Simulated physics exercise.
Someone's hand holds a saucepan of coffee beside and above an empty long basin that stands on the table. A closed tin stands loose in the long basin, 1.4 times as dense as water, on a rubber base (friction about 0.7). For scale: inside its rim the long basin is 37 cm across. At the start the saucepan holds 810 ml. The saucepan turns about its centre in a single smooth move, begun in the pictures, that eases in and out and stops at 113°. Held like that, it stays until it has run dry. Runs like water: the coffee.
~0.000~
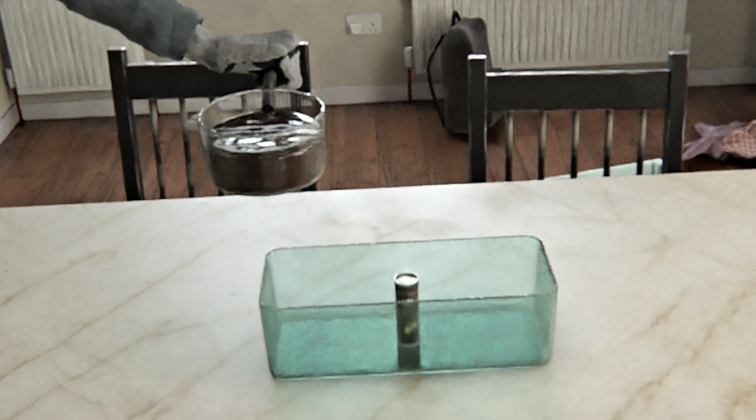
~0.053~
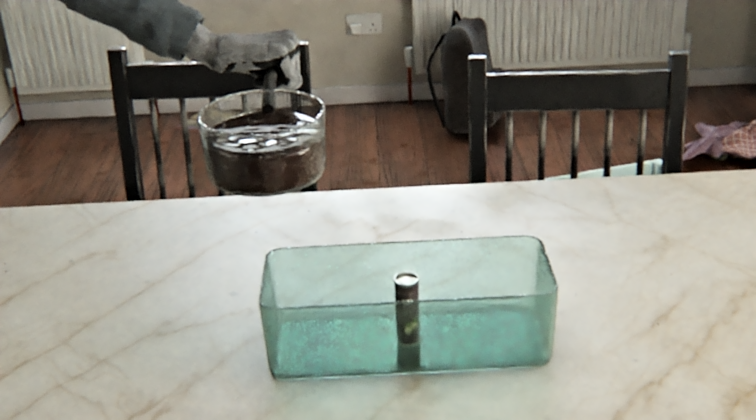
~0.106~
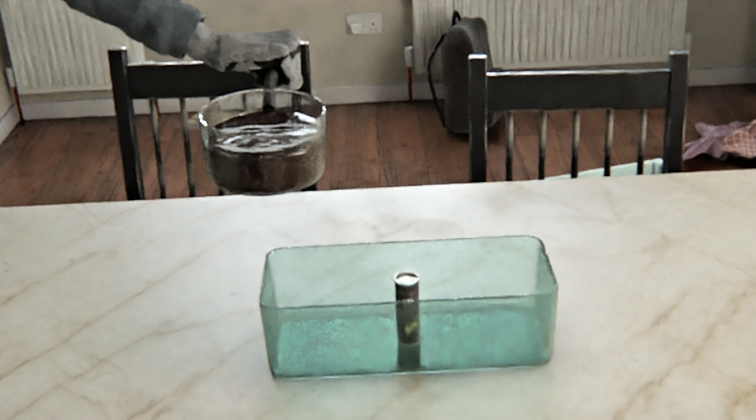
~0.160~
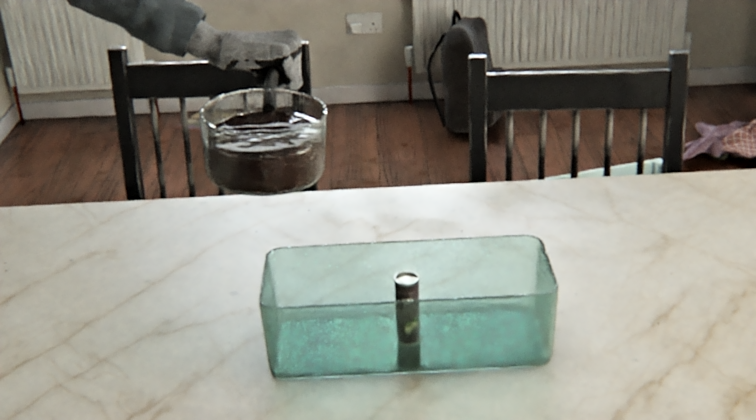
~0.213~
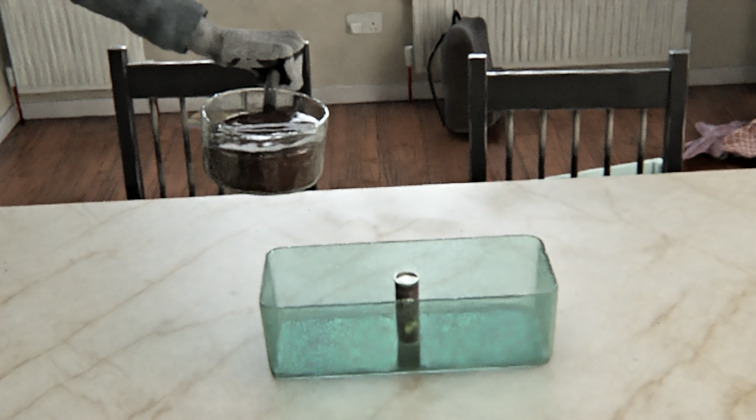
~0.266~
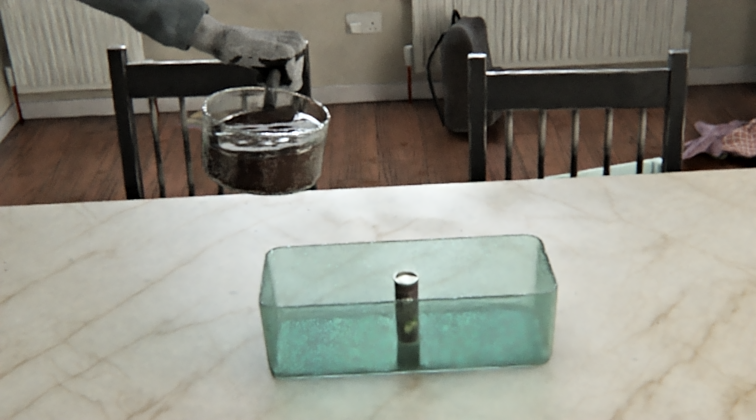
A gloved hand slowly tilts a glass pan of dark liquid beside a greenish basin.
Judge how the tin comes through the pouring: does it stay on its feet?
Yes.
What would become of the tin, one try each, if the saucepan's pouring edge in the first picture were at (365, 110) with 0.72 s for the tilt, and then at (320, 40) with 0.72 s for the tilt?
In the first try it remains standing; in the second it comes down.
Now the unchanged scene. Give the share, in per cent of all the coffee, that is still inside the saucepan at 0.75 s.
Close to 66 percent of the liquid remains at that time.
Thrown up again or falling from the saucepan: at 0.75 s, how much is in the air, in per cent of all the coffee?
Near 28 in a hundred.
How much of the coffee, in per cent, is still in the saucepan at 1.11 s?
12 %.
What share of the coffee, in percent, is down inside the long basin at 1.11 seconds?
Around 74 in a hundred.
After 0.75 s the tilt is 64° and 67 per cent is still to pour; the tin stands where it began.
After 1.11 s the tilt is 102° and 11 per cent is still to pour; the tin stands where it began.
After 1.48 s the tilt is 113° and 0 per cent is still to pour; the tin stands where it began.
After 1.89 s the tilt is 113° and 0 per cent is still to pour; the tin stands where it began.
In the end the tin stands where it began.
